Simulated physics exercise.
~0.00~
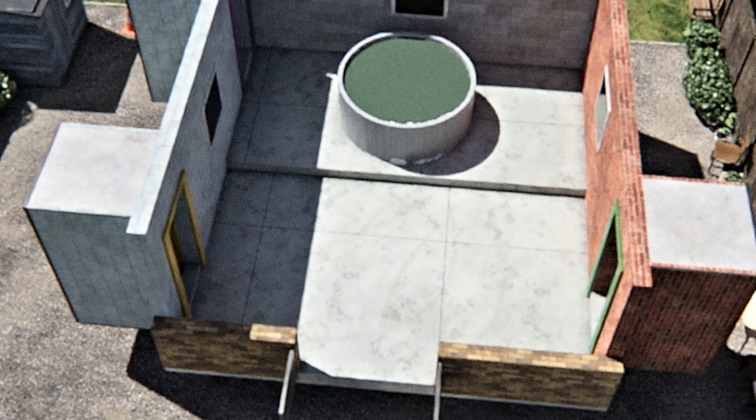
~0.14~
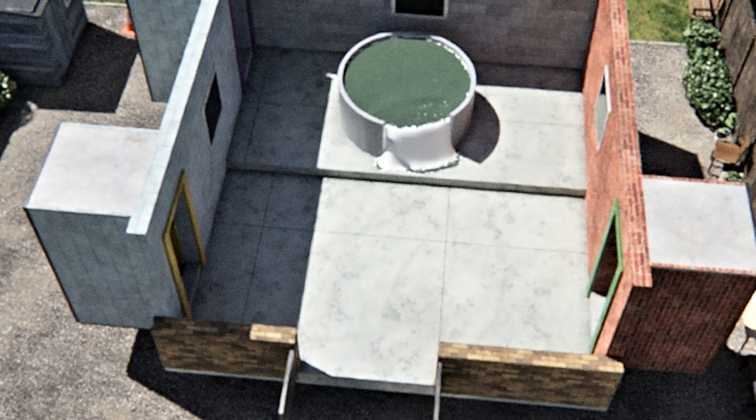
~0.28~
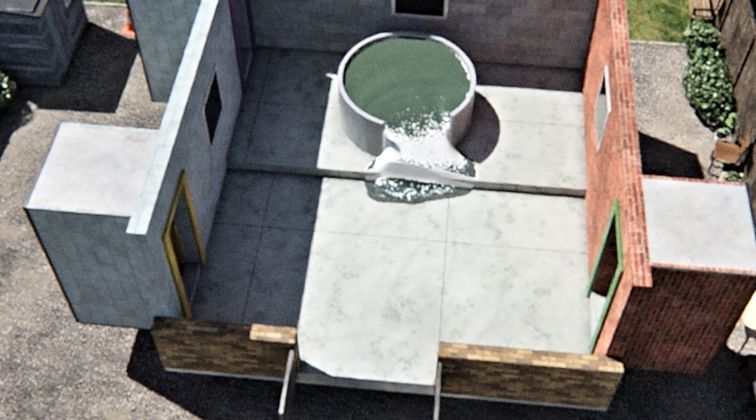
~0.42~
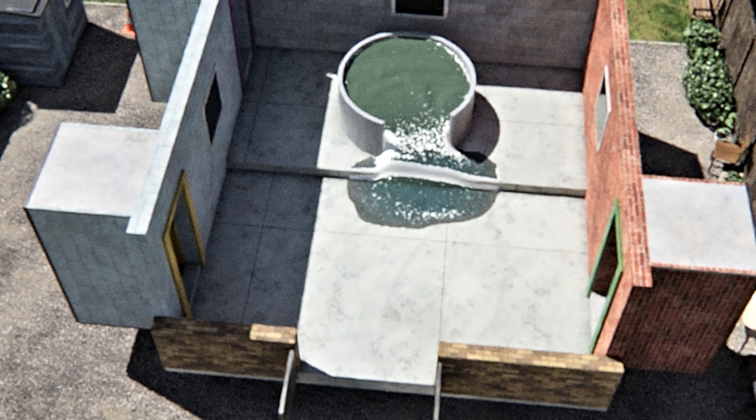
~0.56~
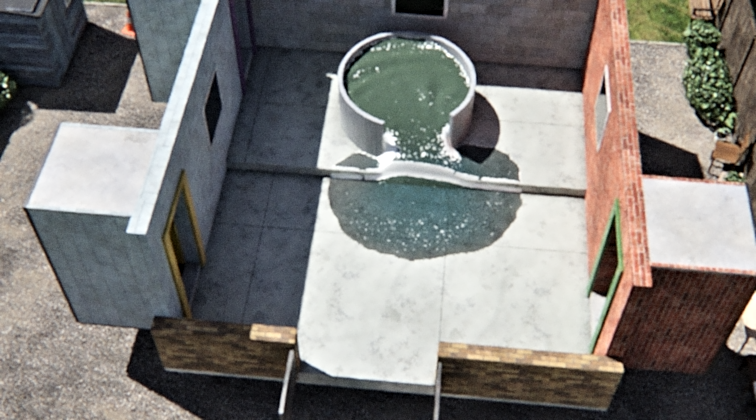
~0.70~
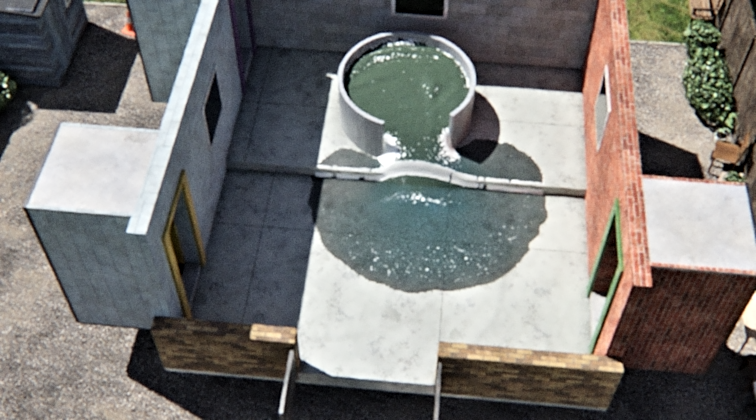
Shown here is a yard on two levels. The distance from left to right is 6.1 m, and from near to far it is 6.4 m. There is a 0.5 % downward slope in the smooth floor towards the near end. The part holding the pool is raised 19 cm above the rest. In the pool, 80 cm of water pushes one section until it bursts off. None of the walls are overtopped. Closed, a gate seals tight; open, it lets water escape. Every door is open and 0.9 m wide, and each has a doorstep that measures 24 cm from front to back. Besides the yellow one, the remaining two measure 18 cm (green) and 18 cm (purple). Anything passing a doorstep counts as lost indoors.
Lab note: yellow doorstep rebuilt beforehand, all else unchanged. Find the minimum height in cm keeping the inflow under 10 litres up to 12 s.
Minimum height: About 6.5 cm.
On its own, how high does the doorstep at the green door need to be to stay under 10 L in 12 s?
For green: Close to 24 cm.
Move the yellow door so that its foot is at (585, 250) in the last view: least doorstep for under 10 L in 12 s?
Something near 13.5 cm.
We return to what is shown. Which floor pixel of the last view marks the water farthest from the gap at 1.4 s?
Lab note: Front tip approx. (571, 382).
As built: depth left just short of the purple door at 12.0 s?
Some 0.0 centimetres.
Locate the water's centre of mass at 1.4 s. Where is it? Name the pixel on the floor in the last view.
It lies near (418, 160) in the last picture.
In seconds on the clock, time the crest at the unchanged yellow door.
Near 9.0 s.
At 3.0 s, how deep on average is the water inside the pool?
Around 30 centimetres.
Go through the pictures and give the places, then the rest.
The first picture shows still water, 80 cm deep, in the pool at (407, 80); the yellow door at (185, 254) is dry.
In the second picture, the gap is at (418, 147), the front 0.3 m out at (453, 164); the back of the pool holds 80 cm.
In the third picture, water pours out at (418, 149) and has run 0.8 m, to (458, 193); about 11 cm deep outside, 80 cm at the back.
In the fourth picture, the gap is at (417, 151), the front 1.3 m out at (475, 214); the back of the pool holds 80 cm.
In the fifth picture, the front is at (481, 244), 1.9 m from the gap at (417, 151); 4.7 m2 of floor is wet, 77 cm left at the back.
In the sixth picture, water pours out at (417, 151) and has run 2.5 m, to (492, 276); about 5 cm deep outside, 69 cm at the back; 2.3 m in a straight line remain to the yellow door at (185, 254).
After 1.4 s water covers 45 % of the floor, deepest (38 cm) near (418, 164); it has not reached the yellow door.
After 3.0 s water covers 50 % of the floor, deepest (32 cm) near (472, 373); 7 cm at the yellow door, 0 litres in over its 12 cm doorstep.
After 12.0 s water covers 65 % of the floor, deepest (8 cm) near (182, 347); 7 cm at the yellow door, 0 litres in over its 12 cm doorstep.
At the yellow door as built, the water arrived by 2.7 s and peaked near 10 cm at 9.0 s.
With a doorstep of 5 cm, 24 litres would have come in within the 12 s; with 7 cm, 6 litres. So under 10 litres takes about 6.5 cm.
